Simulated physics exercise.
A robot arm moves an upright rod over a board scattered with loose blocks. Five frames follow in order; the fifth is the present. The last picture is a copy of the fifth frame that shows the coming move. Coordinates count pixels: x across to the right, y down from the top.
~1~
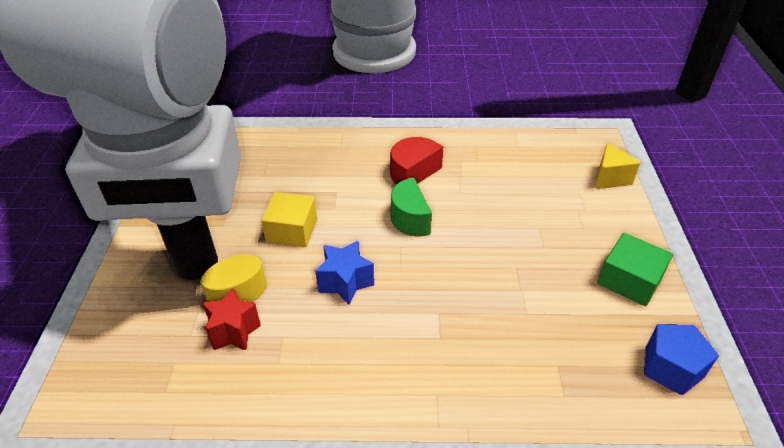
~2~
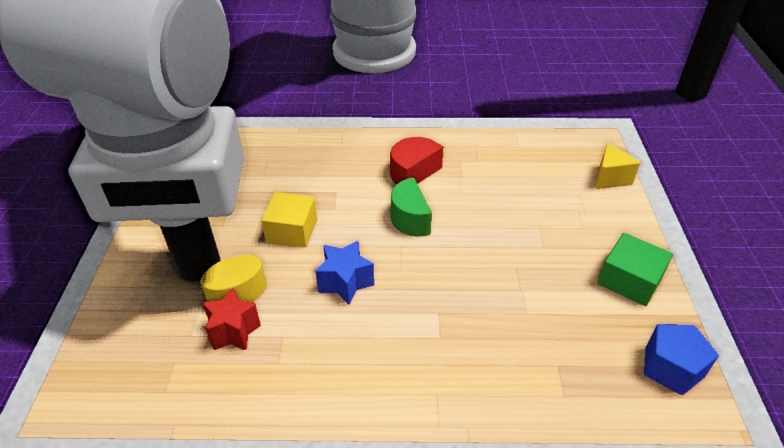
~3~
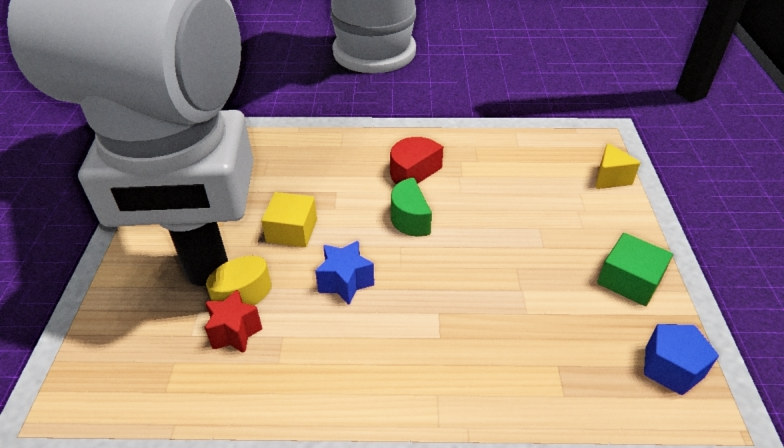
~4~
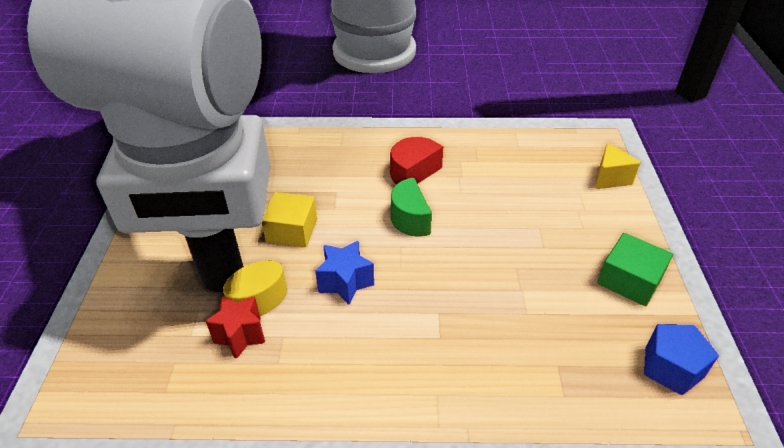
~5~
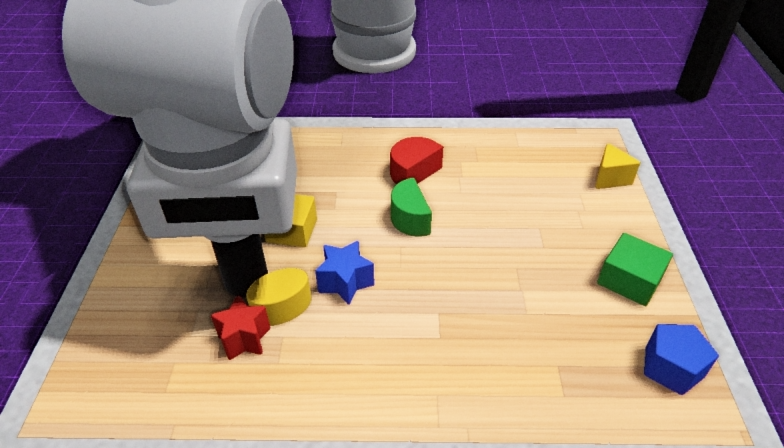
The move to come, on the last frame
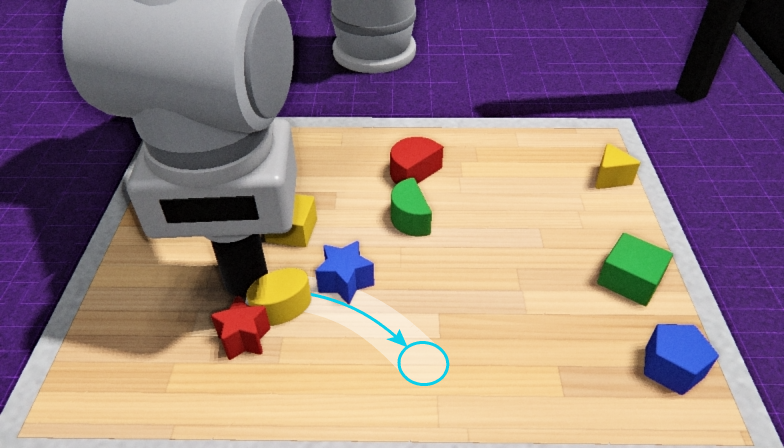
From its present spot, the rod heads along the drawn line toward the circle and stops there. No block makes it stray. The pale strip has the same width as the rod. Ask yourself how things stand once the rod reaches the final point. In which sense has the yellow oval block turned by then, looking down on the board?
From above, it turns clockwise.
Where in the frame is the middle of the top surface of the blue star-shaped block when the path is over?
The point I'd pick in the picture is (375, 257).
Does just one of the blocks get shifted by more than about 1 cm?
No - that is not the case.
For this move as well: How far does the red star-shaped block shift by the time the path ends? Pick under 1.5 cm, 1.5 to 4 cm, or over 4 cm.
It gets moved under 1.5 cm.
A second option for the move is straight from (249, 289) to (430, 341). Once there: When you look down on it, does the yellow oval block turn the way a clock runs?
The answer is yes.
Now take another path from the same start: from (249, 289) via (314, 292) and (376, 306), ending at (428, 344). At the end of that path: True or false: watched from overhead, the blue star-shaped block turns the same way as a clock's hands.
The claim does not hold.
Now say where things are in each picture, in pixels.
The first picture shows tip of the rod (197, 264), middles of tops, red star-shaped block (227, 309), yellow oval block (231, 271), blue star-shaped block (343, 259).
The second picture shows rod (199, 266), nothing pushed.
The third picture shows rod (208, 270), yellow oval block (236, 272).
The fourth picture shows rod (223, 276), red star-shaped block (234, 313), yellow oval block (253, 277).
The fifth picture shows rod (247, 281), red star-shaped block (238, 316), yellow oval block (277, 285), blue star-shaped block (343, 259).
The line goes from (249, 289) via (314, 295) and (373, 319), ending at (423, 363).
On the path given first. One third of the way, rod (314, 287); yellow oval block (327, 305), turned 30° clockwise; blue star-shaped block (356, 257), turned 25° anticlockwise.
Two thirds of the way, rod (373, 312); yellow oval block (340, 324), turned 65° clockwise; blue star-shaped block (375, 257), turned 80° anticlockwise.
At the end, rod (424, 355); red star-shaped block unmoved; yellow oval block (340, 324), turned 65° clockwise; blue star-shaped block (375, 257), turned 80° anticlockwise.
